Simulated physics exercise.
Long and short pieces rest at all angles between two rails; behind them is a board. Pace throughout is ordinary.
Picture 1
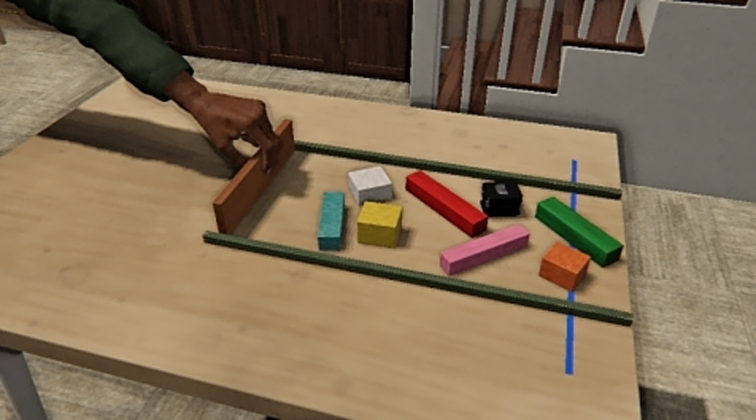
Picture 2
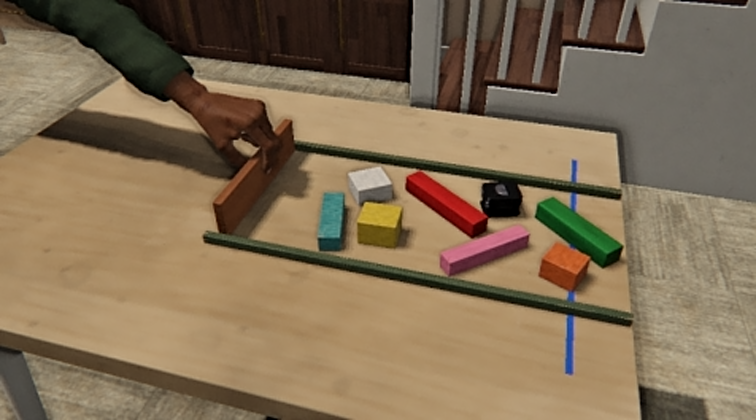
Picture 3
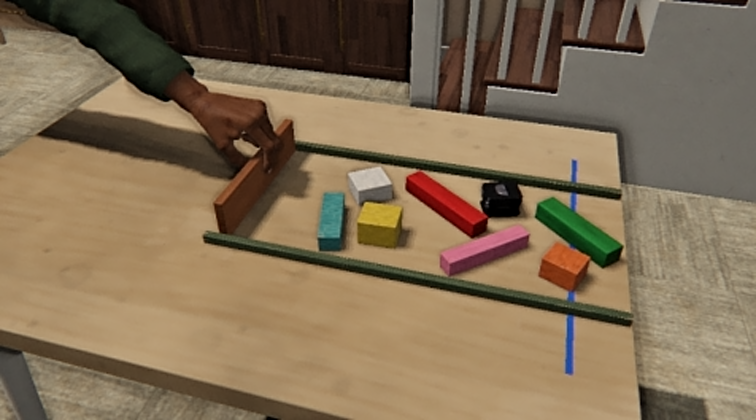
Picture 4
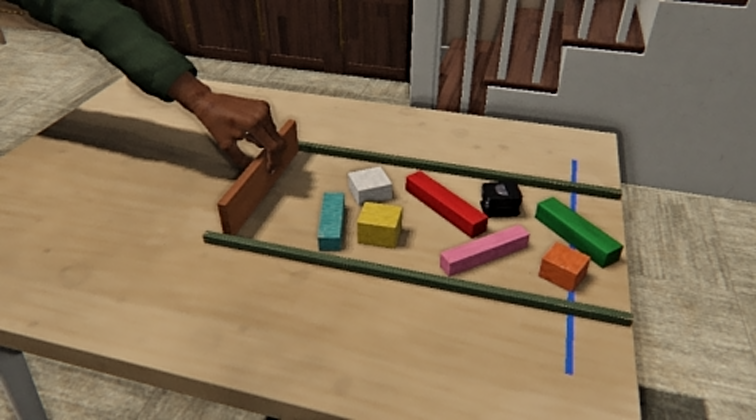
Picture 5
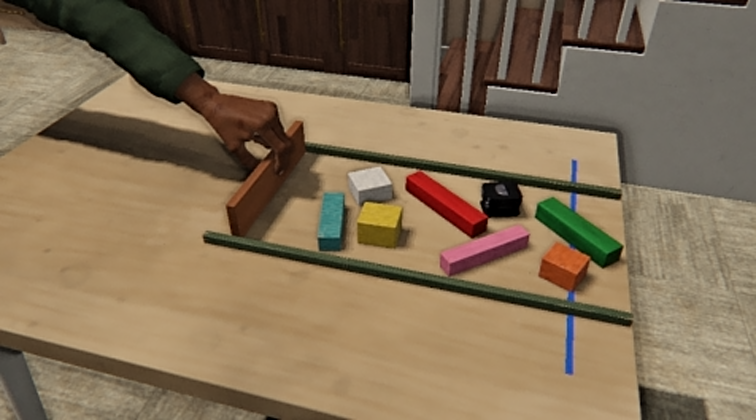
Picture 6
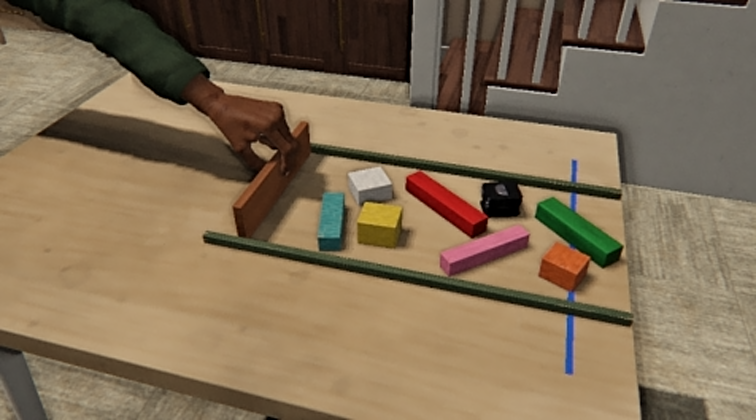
A dark-skinned hand in a green sleeve holds an upright reddish-brown board at the left end of two dark green rails on a pale wooden table, seen from above at an angle, with stairs behind. Between the rails lie turquoise, white, yellow, red, pink, black, orange and green pieces, with blue tape at right. The board barely moves at first, then slides slightly right, while the pieces and camera stay still.
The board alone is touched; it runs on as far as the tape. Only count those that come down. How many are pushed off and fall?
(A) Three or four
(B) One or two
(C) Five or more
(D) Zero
Three or four (A).
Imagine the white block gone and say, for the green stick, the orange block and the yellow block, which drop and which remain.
The green stick comes off; the orange block comes off; the yellow block stays put.
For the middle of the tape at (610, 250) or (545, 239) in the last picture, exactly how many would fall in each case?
It comes to 7, then 2.
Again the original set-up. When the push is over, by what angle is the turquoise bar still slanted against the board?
The angle is some 0°.
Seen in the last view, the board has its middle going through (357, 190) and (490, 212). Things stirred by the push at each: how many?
At the first point the count is 3, at the second it's 8.
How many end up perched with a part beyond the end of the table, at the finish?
Overhang count: 2.
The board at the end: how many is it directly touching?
Total: 3.
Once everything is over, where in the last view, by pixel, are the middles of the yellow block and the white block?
Final positions: Near (621, 267); near (594, 232).
Soon after, none off yet; green stick at rest near (577, 231); orange block at rest near (564, 267); black case at rest near (501, 200).
In the end, the number that fall off is three or four; gone, pink bar, black case, orange block and green stick.
